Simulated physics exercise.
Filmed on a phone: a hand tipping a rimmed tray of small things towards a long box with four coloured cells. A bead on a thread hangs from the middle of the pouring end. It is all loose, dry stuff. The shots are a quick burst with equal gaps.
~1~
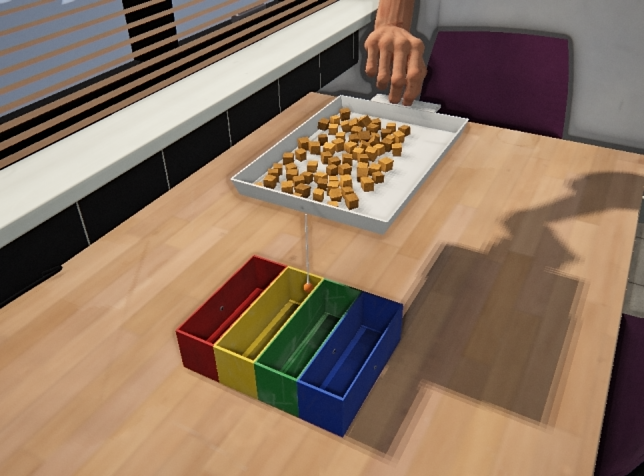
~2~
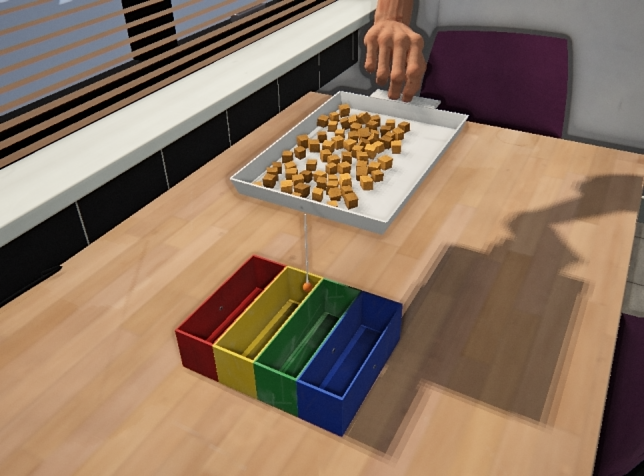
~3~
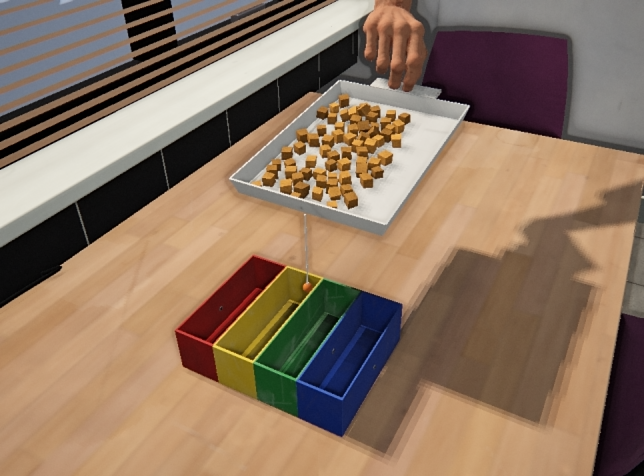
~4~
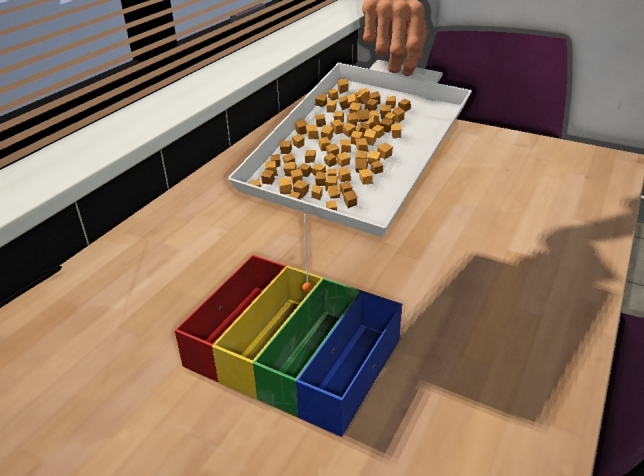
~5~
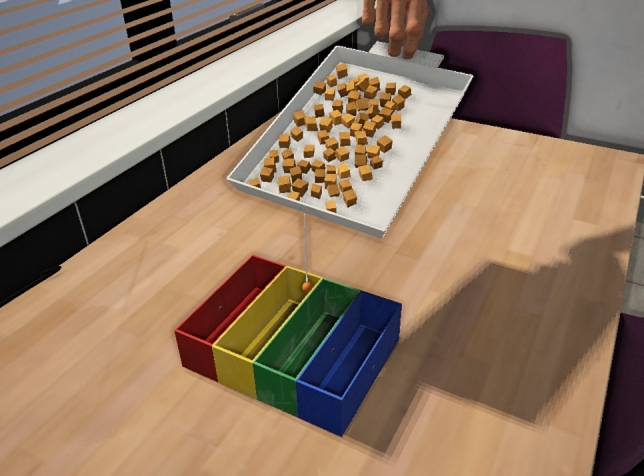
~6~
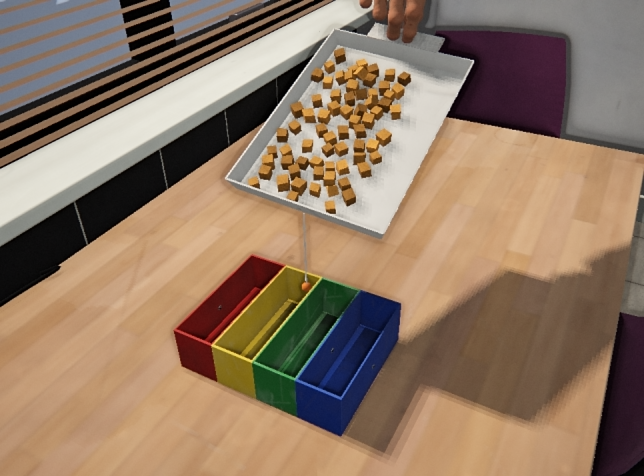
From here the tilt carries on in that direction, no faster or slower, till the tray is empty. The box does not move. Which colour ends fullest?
The blue one ends fullest.
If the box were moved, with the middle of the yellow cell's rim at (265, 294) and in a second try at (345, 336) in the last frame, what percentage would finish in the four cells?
About 50 and 80 per cent.
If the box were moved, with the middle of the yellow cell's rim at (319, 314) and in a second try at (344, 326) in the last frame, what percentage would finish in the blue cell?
About 10 and 0 per cent.
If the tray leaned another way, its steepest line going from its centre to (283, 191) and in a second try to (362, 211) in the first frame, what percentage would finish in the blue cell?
Roughly 0 per cent, and 40 per cent.
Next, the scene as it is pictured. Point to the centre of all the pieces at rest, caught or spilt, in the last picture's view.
Close to (328, 387).
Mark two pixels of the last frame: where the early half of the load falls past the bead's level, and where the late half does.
First near (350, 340), later near (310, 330).
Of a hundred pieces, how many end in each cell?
In per cent, red cell 0, yellow cell 20, green cell 20 and blue cell 40.
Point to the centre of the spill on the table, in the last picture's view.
Close to (436, 451).
Just after the last frame, tray tipped steeply; every one on the tray.
A moment on, tray tipped past a quarter turn; almost all on the tray; just a few in the blue cell; just a few falling or outside the box.
Further on, tray tipped past a quarter turn; roughly half in the blue cell; roughly a quarter in the green cell; about a tenth in the yellow cell; about a tenth in the red cell; about a tenth falling or outside the box.
When it is over, tray tipped past a quarter turn; roughly half in the blue cell; roughly a quarter in the green cell; about a tenth in the yellow cell; about a tenth in the red cell; about a tenth outside the box.
